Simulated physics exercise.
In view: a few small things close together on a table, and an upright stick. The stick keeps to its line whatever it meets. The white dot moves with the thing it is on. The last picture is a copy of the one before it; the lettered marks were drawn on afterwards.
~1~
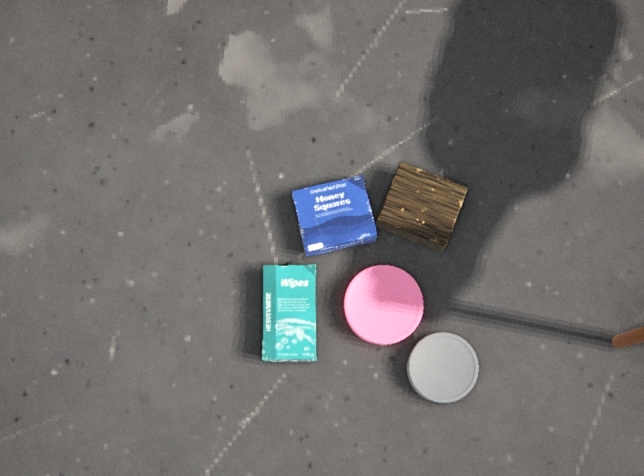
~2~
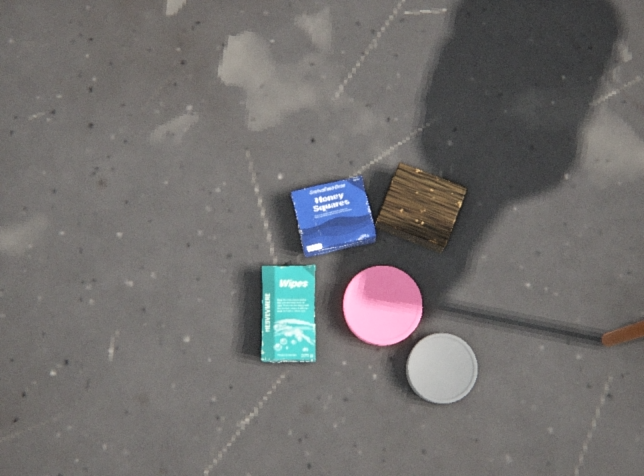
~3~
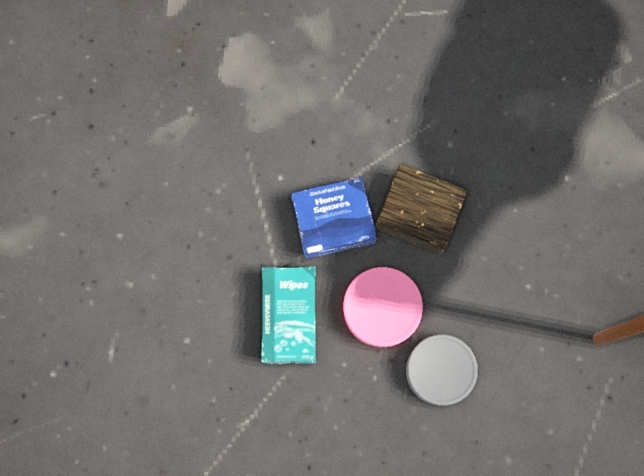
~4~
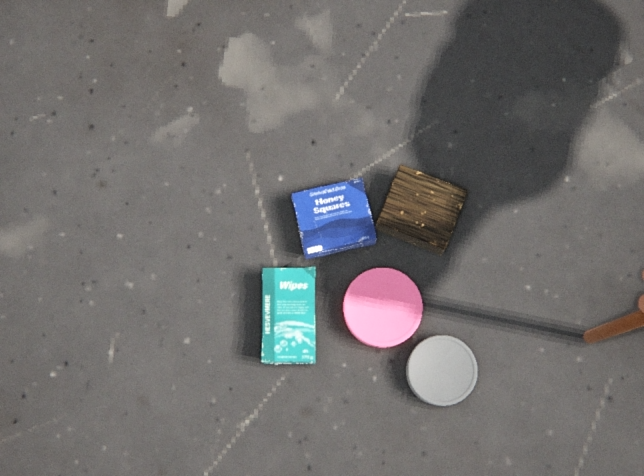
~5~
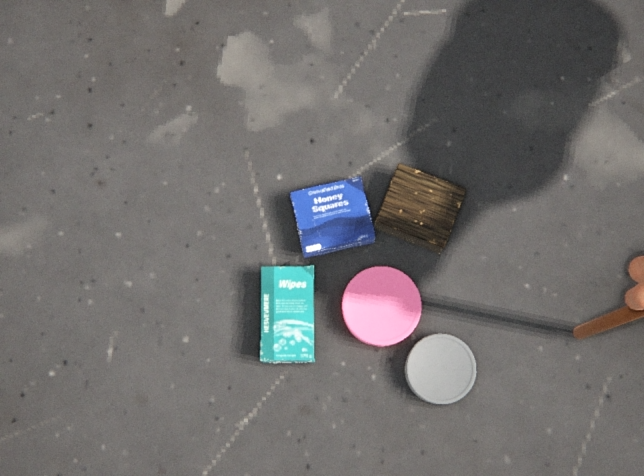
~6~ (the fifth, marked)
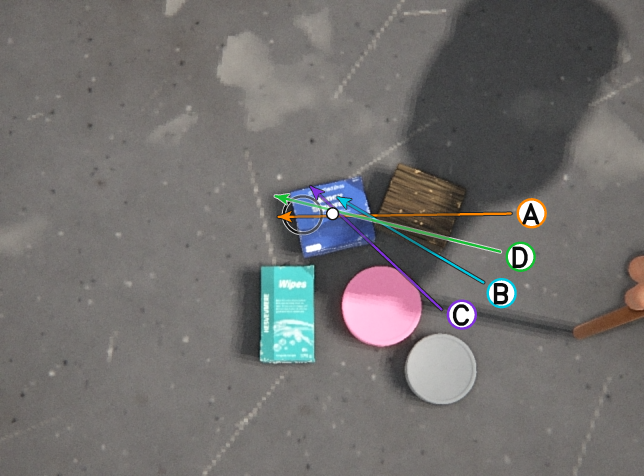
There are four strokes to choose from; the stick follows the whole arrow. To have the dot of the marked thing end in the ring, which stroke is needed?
B is the one.
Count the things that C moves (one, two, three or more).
In all, one.
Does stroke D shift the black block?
Yes.
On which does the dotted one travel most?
A.
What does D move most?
The blue packet goes farthest.
On the marked copy, A from (511, 214) to (279, 217); B from (484, 283) to (338, 197); C from (442, 309) to (311, 187); D from (500, 252) to (276, 196); the ring at (302, 215); the white dot at (333, 214).
Following B. Soon after the start, foot of the stick (429, 251); blue packet (332, 218); black block (414, 197).
Later, foot of the stick (376, 220); blue packet (332, 218); black block (397, 169).
In the end, foot of the stick (338, 198); blue packet (302, 217); black block (391, 165); the dot on the blue packet is in the ring.
As for the rest, A leaves the dotted thing at (163, 231); C leaves the dotted thing at (275, 168); D leaves the dotted thing at (248, 226).
